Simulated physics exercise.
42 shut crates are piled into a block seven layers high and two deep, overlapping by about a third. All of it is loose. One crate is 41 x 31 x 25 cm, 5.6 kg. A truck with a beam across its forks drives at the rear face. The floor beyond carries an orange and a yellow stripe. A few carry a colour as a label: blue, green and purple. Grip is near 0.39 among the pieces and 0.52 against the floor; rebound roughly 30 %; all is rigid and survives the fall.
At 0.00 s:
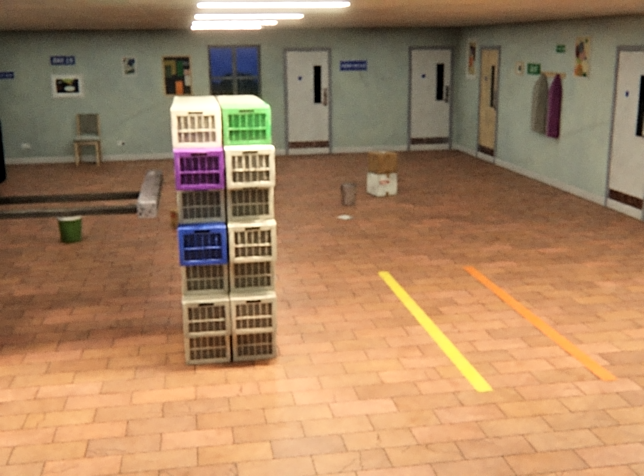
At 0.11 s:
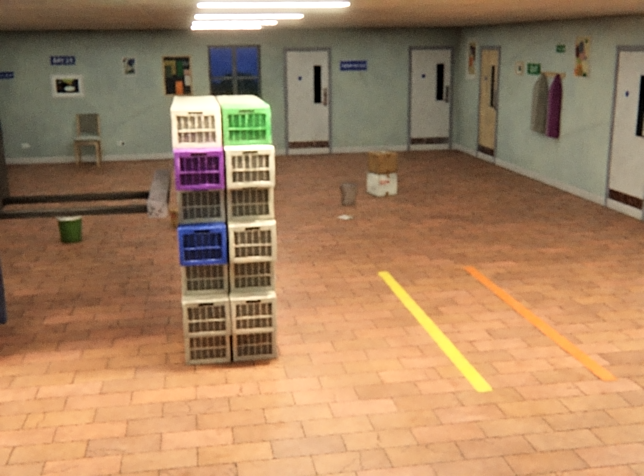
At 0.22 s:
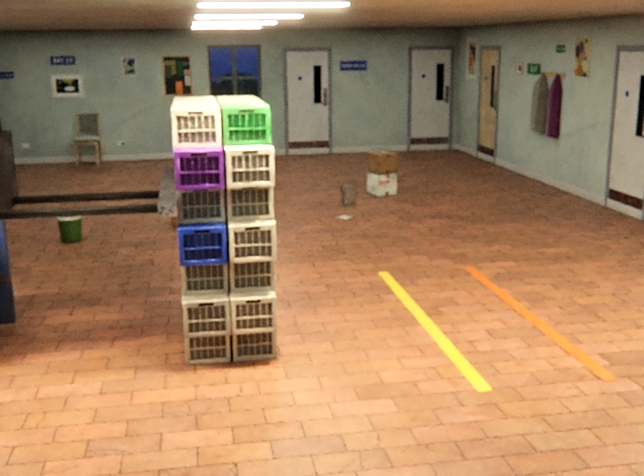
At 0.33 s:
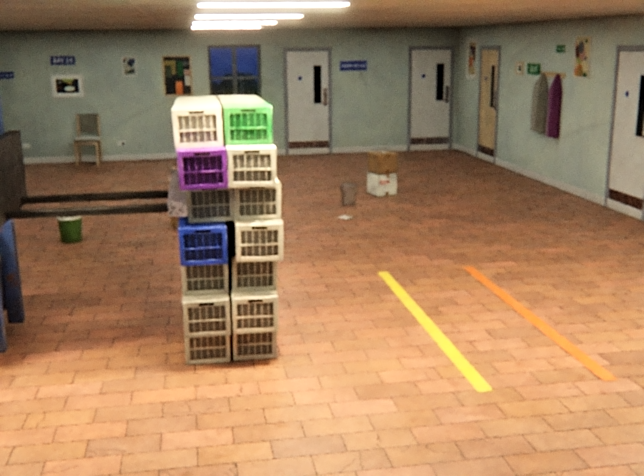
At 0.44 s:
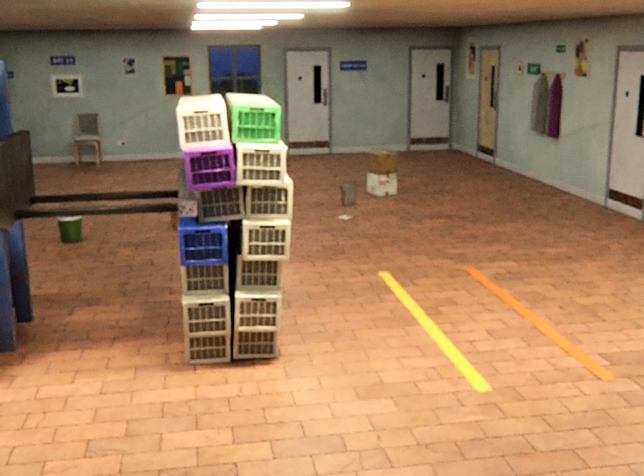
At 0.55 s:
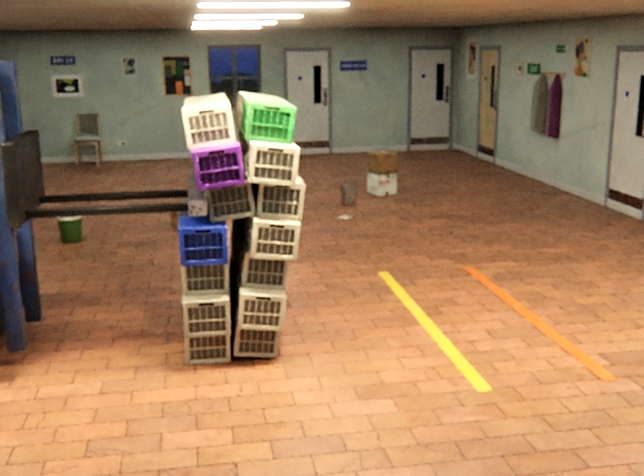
A tall stack of crates bends and leans right as a beam pushes into it.
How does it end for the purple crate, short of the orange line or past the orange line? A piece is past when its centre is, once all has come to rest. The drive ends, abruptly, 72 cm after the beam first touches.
In the end the purple crate stays short of the orange line.
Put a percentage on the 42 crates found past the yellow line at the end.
Near 30 per cent.
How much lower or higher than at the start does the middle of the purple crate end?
It ends some 60 cm lower.
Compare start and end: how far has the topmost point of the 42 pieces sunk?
About 30 cm.
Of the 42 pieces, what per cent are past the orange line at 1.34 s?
By then 0 per cent.
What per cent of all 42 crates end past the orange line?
Roughly 15 per cent of them.
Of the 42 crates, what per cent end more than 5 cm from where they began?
It is 75 per cent.
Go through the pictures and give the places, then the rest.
In the first picture (each place is the centre of the face we see best), beam (149, 211) 13 cm from the stack; orange line, near end, (561, 341); yellow line, near end, (450, 349); purple crate (199, 171); green crate (247, 127); blue crate (203, 247); all in place.
The second picture shows beam (159, 210) 6 cm from the stack; purple crate (199, 171).
The third picture shows beam (169, 210) 1 mm in; purple crate (199, 171).
The fourth picture shows beam (179, 209) 6 cm in; purple crate (203, 170) moved 24 mm; 13 have shifted.
The fifth picture shows beam (189, 209) 13 cm in; purple crate (210, 169) tilted 4°; green crate (257, 125) tilted 4°; 29 have shifted.
The sixth picture shows beam (199, 208) 19 cm in; orange line, near end, (561, 341); yellow line, near end, (450, 349); purple crate (219, 168) tilted 6°; green crate (271, 124) tilted 8°; blue crate (204, 247); steepest lean 8°, the crate at (265, 98); 29 have shifted.
By 0.92 s, none of the 42 crates past the orange line, 31 disturbed; purple crate tilted 18°; green crate tilted 21°.
By 1.34 s, none of the 42 crates past the orange line, 31 disturbed; purple crate tilted 52°, 22 cm lower; green crate tilted 54°, 60 cm lower.
By 2.06 s, 6 of the 42 crates past the orange line; purple crate on its side; green crate on its side.
When it is over (3.7 s), 6 of the 42 crates past the orange line; purple crate on its side; green crate upside down; blue crate on its side. In pixels of the last frame, middles, purple crate near (347, 247).
